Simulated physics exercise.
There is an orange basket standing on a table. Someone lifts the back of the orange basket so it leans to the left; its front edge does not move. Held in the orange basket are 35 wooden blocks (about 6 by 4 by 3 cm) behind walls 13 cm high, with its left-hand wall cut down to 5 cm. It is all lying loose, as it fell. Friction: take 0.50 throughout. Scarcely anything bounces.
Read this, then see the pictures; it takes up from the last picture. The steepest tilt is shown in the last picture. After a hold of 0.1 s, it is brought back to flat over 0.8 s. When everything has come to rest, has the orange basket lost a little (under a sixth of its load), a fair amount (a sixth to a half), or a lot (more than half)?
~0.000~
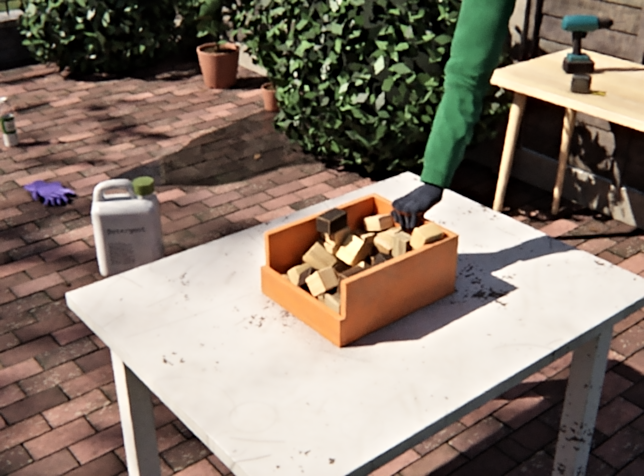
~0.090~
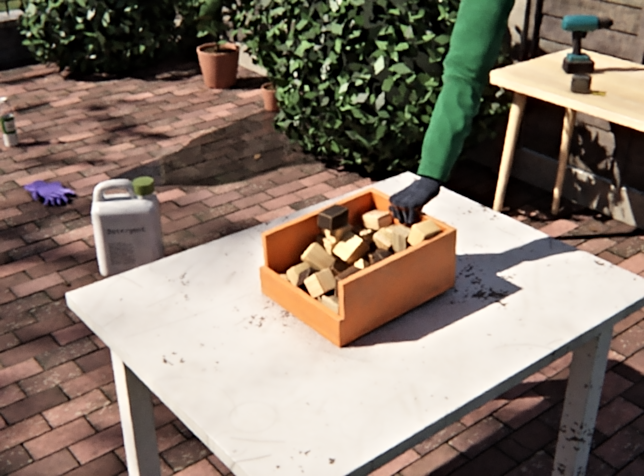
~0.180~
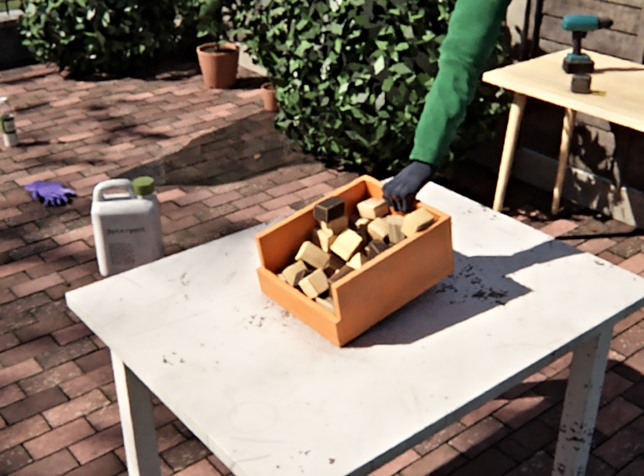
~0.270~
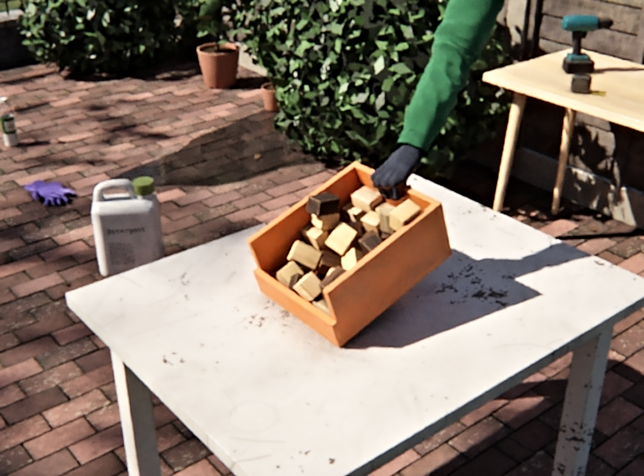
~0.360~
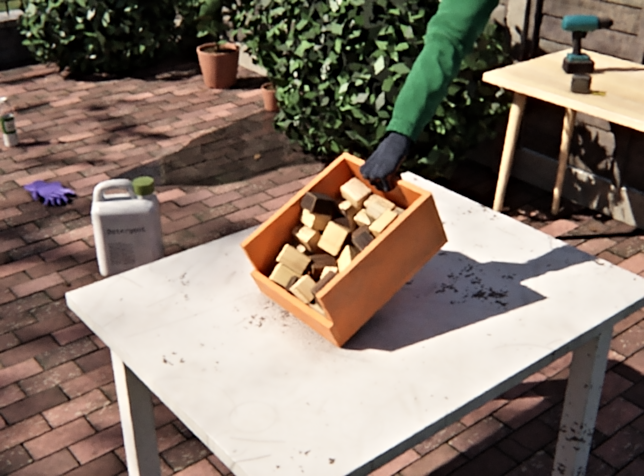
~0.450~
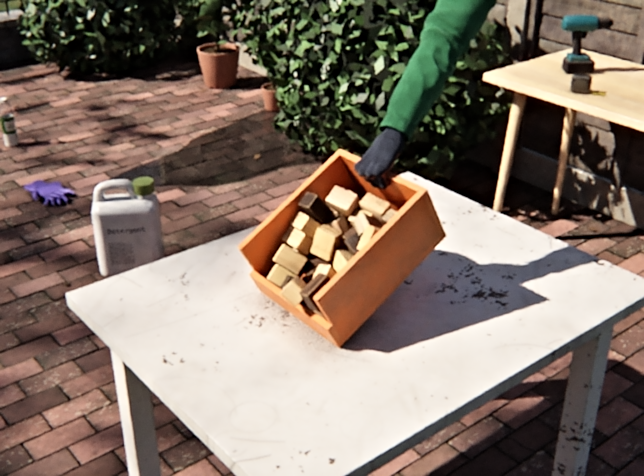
A little.
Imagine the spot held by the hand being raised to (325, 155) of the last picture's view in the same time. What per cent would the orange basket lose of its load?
The orange basket would shed 30 percent of its load.
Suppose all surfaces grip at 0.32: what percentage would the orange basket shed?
Orange basket 20 per cent.
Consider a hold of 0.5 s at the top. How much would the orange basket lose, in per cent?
The orange basket would shed 10 percent of its load.
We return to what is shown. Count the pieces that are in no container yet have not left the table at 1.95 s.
I'd put it at close to 2.
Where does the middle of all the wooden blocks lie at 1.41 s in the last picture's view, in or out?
Somewhere around pixel (349, 280).
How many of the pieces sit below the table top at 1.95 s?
Around 0.
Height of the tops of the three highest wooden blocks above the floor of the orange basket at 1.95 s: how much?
About 10 cm.
After 0.69 s, tilt 26°; 2 of 35 out of the orange basket.
After 0.99 s, tilt 12°; 2 of 35 out of the orange basket.
After 1.41 s, tilt 0°; 2 of 35 out of the orange basket.
Outcome (at 1.95 s), 2 of 35 out of the orange basket. Asked share, 2 of 35, 6 per cent.
